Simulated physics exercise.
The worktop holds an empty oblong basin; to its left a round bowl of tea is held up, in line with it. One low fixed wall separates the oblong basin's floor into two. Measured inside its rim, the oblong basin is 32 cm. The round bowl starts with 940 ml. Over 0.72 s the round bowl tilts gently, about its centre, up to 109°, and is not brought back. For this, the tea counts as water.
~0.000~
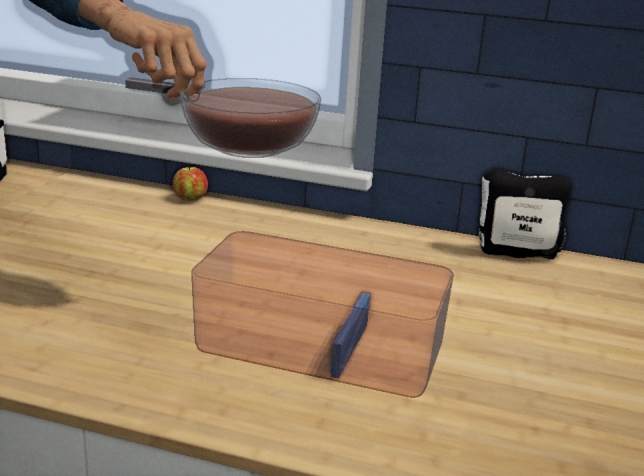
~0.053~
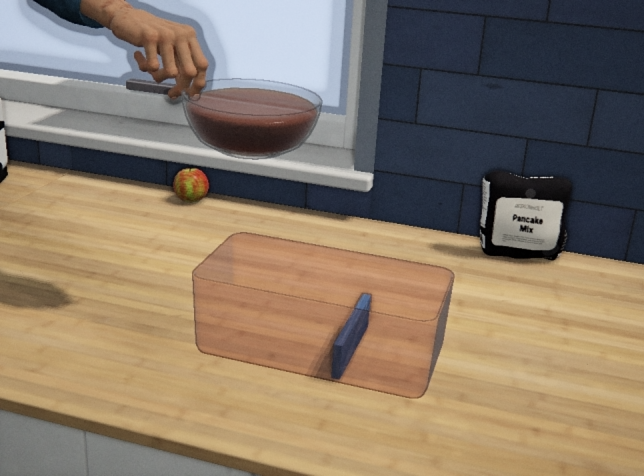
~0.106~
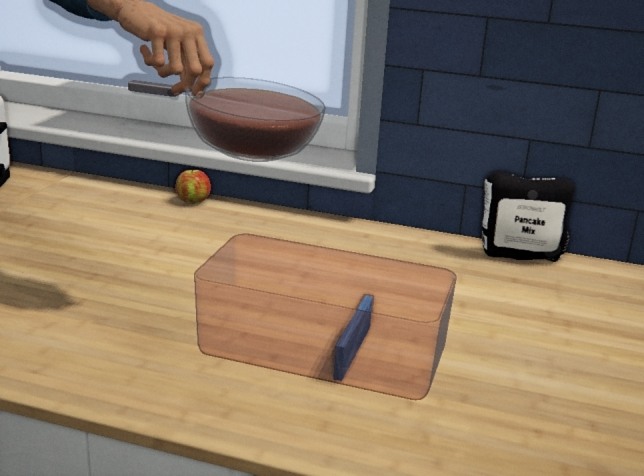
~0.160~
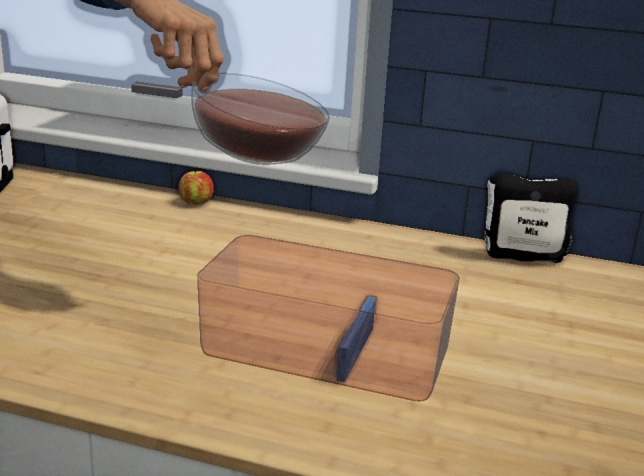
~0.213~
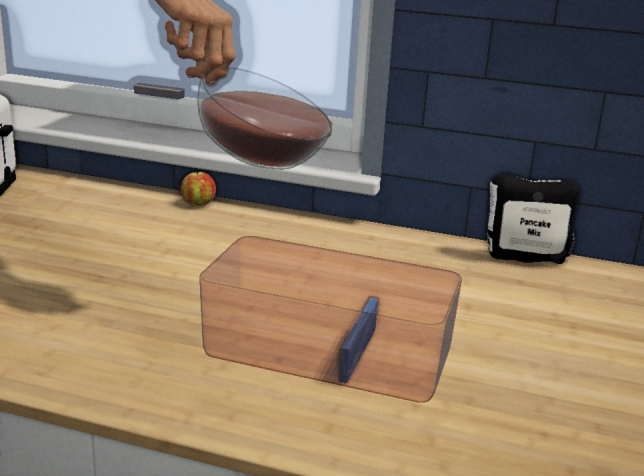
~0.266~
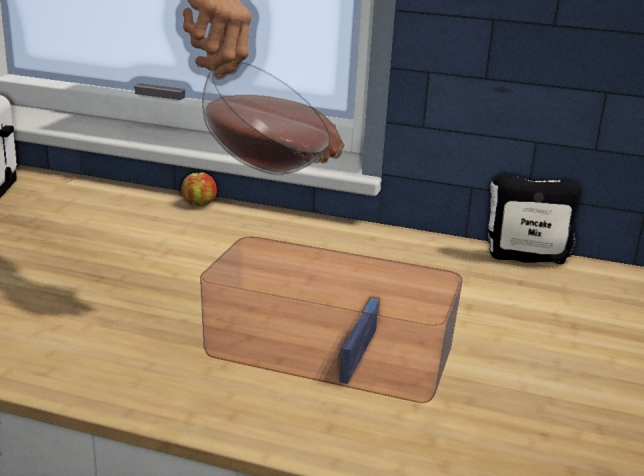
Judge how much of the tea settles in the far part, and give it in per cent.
Some 41 per cent settles in the far part.
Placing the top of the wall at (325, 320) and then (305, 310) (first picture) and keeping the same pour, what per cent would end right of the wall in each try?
Try 1: 65 %; try 2: 80 %.
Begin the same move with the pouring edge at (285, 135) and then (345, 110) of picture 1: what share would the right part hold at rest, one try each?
Try 1: Approx. 10 %; try 2: Approx. 60 %.
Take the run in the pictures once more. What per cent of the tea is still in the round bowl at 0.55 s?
I'd put it near 7 percent.
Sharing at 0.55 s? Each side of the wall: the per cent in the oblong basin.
Left: Around 8. Right: Around 36.
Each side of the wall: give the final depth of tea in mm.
Final reading - left some 18 mm, right some 24 mm.
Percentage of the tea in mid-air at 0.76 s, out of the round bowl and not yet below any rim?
I'd put it at about 16 per cent of the liquid.
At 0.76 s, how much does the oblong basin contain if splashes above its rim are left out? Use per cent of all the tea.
The fraction sits near 82 in a hundred.
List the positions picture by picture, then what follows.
In the first picture, it leans 0°; its right rim is at (317, 105); the tea meets the walls at (193, 94) and (315, 111); the oblong basin's rim runs from (213, 252) to (445, 295); the wall's top is at (352, 318).
In the second picture, it leans 1°; its right rim is at (318, 108); the tea meets the walls at (194, 94) and (316, 113).
In the third picture, it leans 6°; its right rim is at (321, 115); the tea meets the walls at (198, 94) and (319, 117).
In the fourth picture, it leans 13°; its right rim is at (325, 125); the tea meets the walls at (203, 94) and (325, 121).
In the fifth picture, it leans 22°; its right rim is at (327, 137); the tea meets the walls at (208, 95) and (327, 132); 3 per cent is over the edge.
In the sixth picture, it leans 33°; its right rim is at (325, 151); the tea meets the walls at (214, 100) and (314, 132); 11 per cent is over the edge.
Then, 0.55 s in, the tilt is 95° and 7 per cent is still to pour, 8 is left of the wall and 36 right of it.
Then, 0.76 s in, the tilt is 109° and 0 per cent is still to pour, 48 is left of the wall and 35 right of it.
Then, 0.98 s in, the tilt is 109° and 0 per cent is still to pour, 53 is left of the wall and 41 right of it.
Then, 1.22 s in, the tilt is 109° and 0 per cent is still to pour, 53 is left of the wall and 41 right of it.
Finally, 53 per cent lies left of the wall, 41 right of it and 5 outside.
